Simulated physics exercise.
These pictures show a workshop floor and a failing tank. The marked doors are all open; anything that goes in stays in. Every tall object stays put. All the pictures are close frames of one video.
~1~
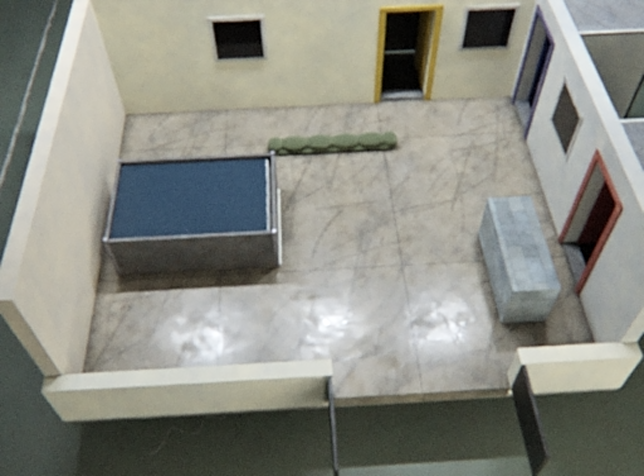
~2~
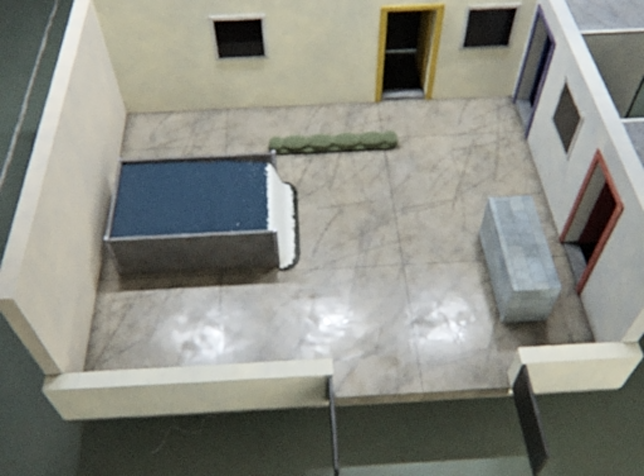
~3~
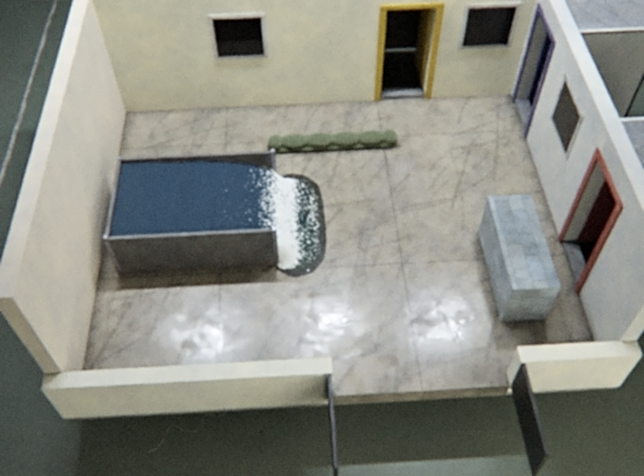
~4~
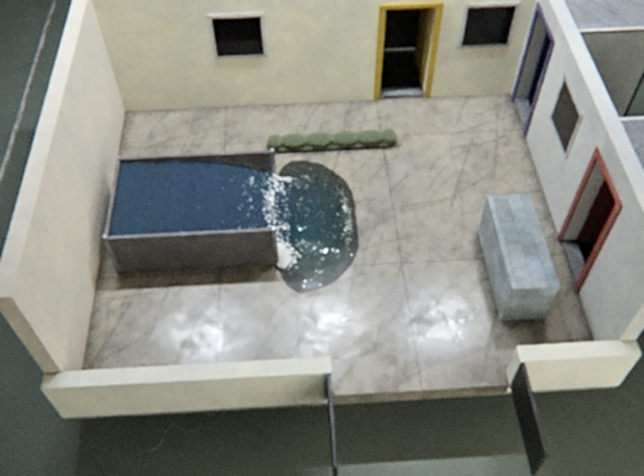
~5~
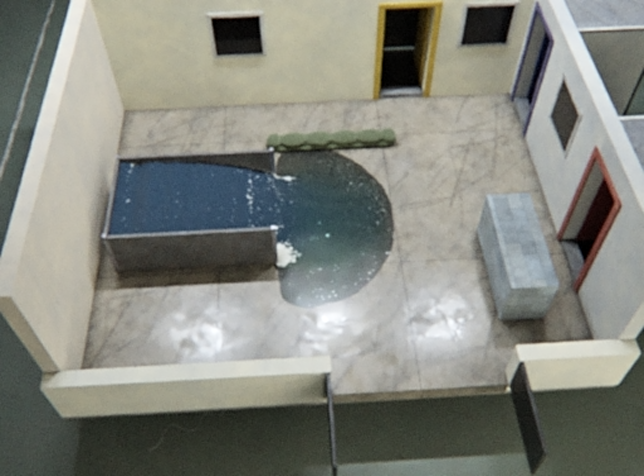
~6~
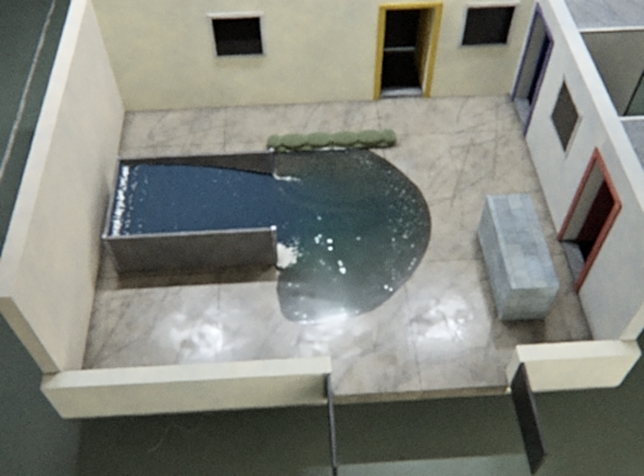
Dark blue water burst from the right end of a rectangular tank in a walled room, foaming white at first, then spread across the pale floor in a widening rounded pool past a low green hedge.
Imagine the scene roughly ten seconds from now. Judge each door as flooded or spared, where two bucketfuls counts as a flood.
The red door is flooded, the yellow door is spared, the blue door is flooded.
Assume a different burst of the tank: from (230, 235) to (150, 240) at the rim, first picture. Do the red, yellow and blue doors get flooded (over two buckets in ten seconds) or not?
Red stays within it, yellow stays within it, blue stays within it.
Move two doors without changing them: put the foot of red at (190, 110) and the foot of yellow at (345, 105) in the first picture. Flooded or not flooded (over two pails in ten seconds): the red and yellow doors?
In short: Red door stays within it; yellow door stays within it.
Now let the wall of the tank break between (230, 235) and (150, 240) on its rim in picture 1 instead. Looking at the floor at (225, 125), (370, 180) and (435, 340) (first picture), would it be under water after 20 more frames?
Untouched, untouched, soaked.
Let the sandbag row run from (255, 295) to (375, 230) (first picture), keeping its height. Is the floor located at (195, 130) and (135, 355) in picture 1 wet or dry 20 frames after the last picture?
I'd say left untouched for the first, left untouched for the second.
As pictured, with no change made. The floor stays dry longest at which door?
That would be the door marked yellow.
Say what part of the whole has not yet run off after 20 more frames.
Near 92 percent, give or take.
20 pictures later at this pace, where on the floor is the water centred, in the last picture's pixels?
I reckon somewhere around (392, 214).
A moment on, water covers 40 % of the floor; the red door not reached, the yellow door not reached, the blue door not reached.
Next, water covers 50 % of the floor; the red door wet at the sill, nothing in, the yellow door not reached, the blue door under two buckets in.
Then, water covers 55 % of the floor; the red door wet at the sill, nothing in, the yellow door wet at the sill, nothing in, the blue door over two buckets in.
Later, water covers 70 % of the floor; the red door over two buckets in, the yellow door wet at the sill, nothing in, the blue door far over two buckets in.
In the end, water covers 95 % of the floor; the red door far over two buckets in, the yellow door wet at the sill, nothing in, the blue door far over two buckets in.
